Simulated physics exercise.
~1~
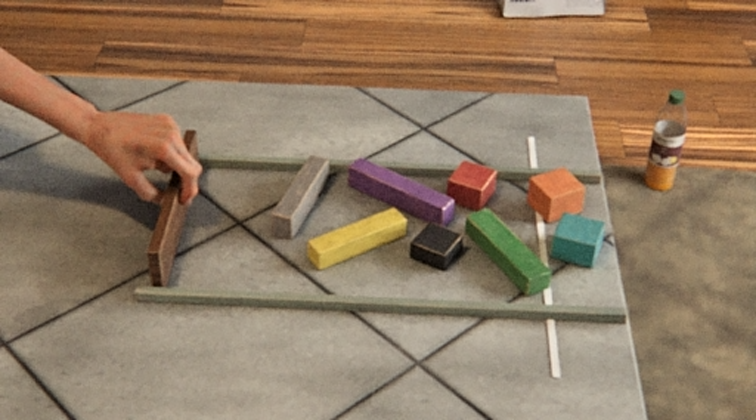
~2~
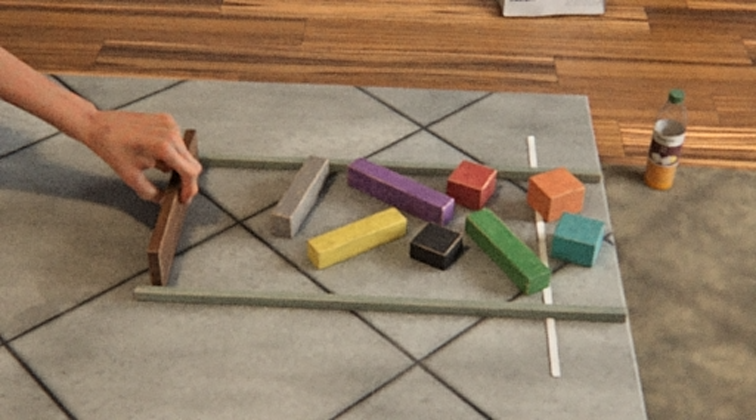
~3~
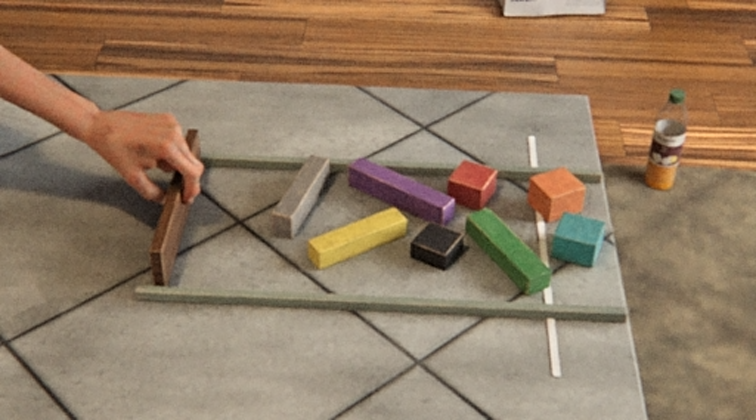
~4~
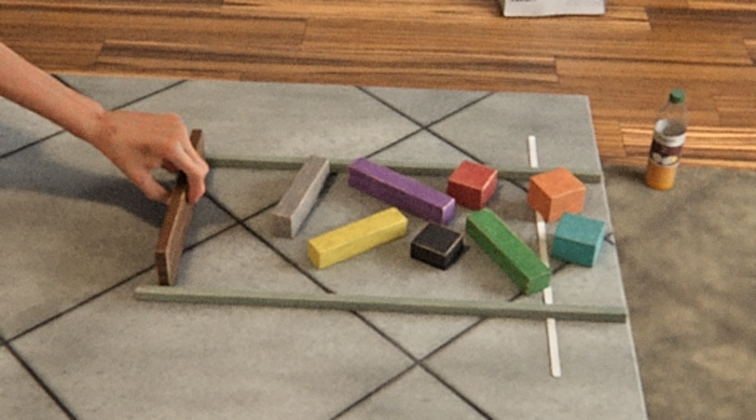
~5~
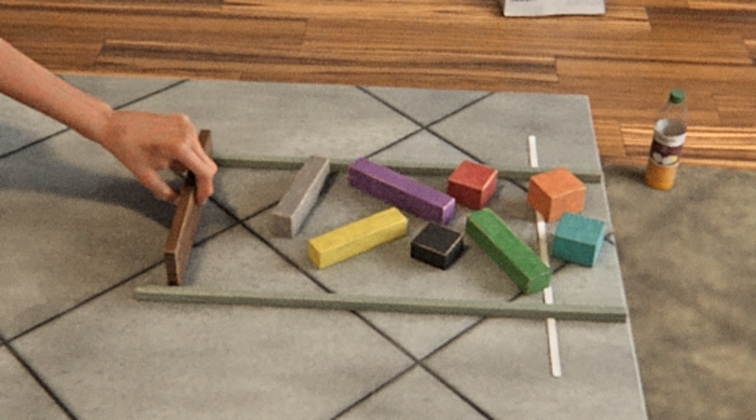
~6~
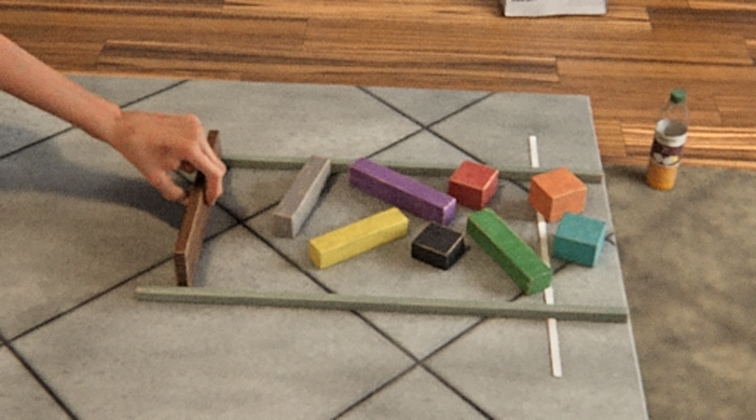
A hand slides a dark brown board slightly right between two rails, while the coloured blocks ahead of it stay still.
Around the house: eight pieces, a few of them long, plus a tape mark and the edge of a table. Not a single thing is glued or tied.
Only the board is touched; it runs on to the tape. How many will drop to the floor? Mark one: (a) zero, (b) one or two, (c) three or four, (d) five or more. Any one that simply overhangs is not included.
(c) three or four.
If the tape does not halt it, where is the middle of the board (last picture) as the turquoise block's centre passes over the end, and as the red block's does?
I'd put it close to (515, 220), and close to (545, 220) for the other one.
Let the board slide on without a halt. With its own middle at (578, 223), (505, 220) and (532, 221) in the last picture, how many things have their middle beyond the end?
First 6, next 1, last 3.
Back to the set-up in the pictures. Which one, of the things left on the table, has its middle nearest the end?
Foremost: The red block.
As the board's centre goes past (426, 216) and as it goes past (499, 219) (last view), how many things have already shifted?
That makes 6 at the first spot and 8 at the second.
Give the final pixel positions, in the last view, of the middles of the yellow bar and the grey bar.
Final pixels, roughly: (572, 268) for the first, (552, 206) for the other.
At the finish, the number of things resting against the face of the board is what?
It's 2.
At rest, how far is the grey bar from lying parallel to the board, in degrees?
It measures close to 0 degrees.
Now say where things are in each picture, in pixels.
In the first picture, turquoise block (578, 240); orange block (556, 195); green bar (507, 251); board (176, 206); tape (542, 242).
In the second picture, orange block (556, 194); black block (436, 246).
In the third picture, green bar (507, 251); yellow bar (358, 238).
In the fourth picture, turquoise block (578, 239); red block (472, 185).
In the fifth picture, orange block (556, 194); board (191, 206).
In the sixth picture, turquoise block (579, 239); orange block (557, 194); green bar (508, 251); board (200, 206); tape (544, 241).
Soon after, none off yet; turquoise block at rest near (579, 239); orange block at rest near (557, 194); green bar at rest near (508, 251).
After that, none off yet; turquoise block at rest near (579, 239); orange block at rest near (560, 194); green bar displaced a little near (562, 270).
In the end, the number that fall off is three or four; gone, green bar, orange block and turquoise block.
